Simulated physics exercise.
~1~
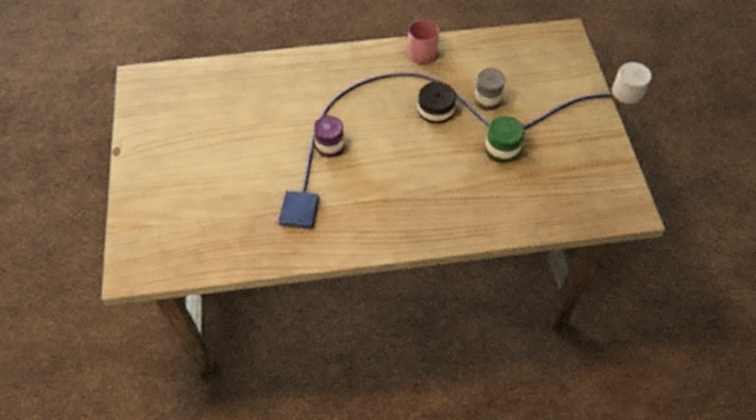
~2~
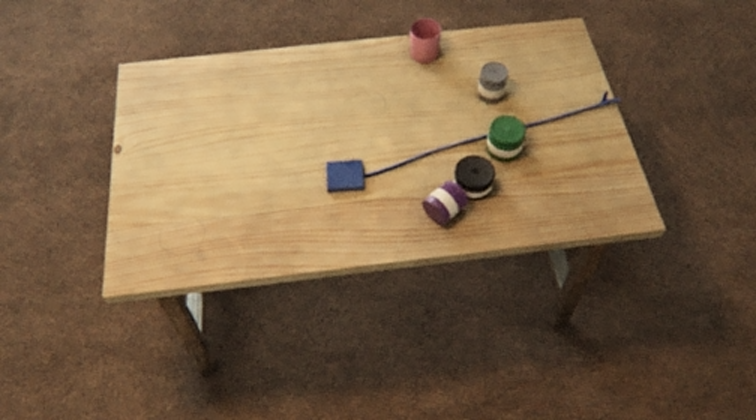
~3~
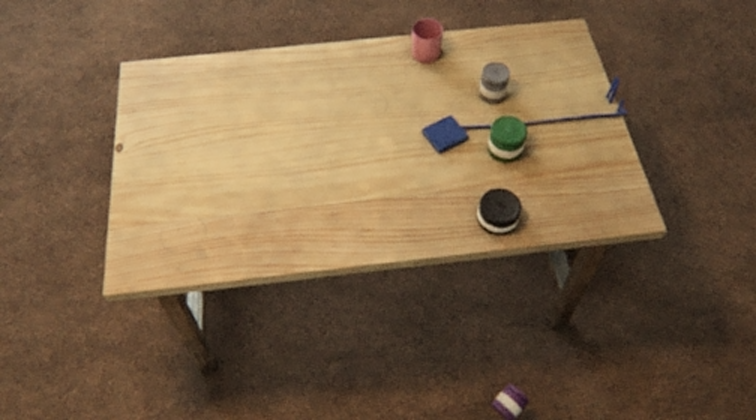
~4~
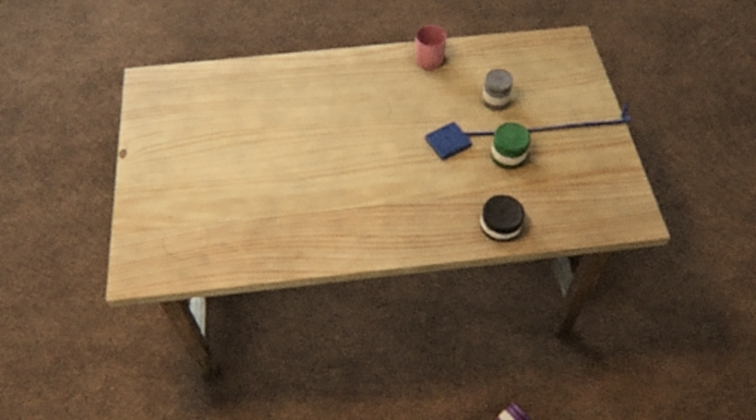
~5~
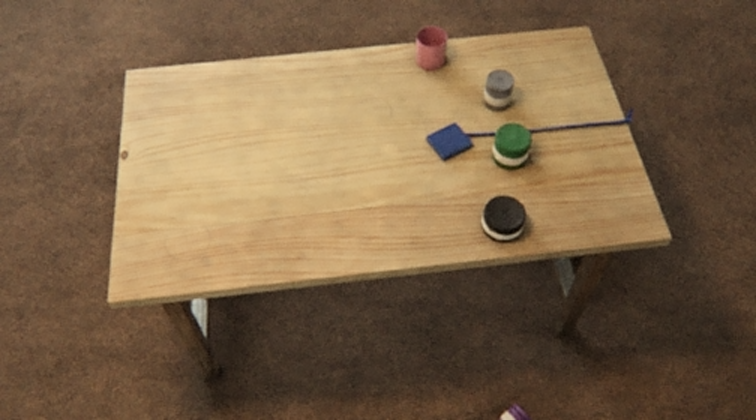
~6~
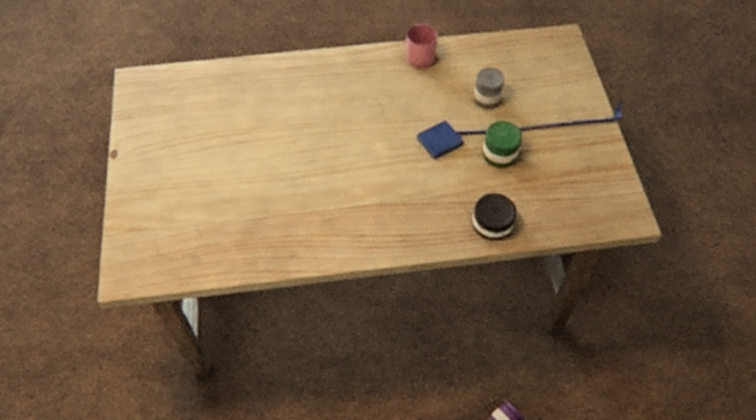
A white speaker dropped off the right side of the wooden table, pulling its blue cable straight and dragging the blue phone rightward, while the purple tin tipped and fell off the front edge and the black tin shifted toward the front but stayed on.
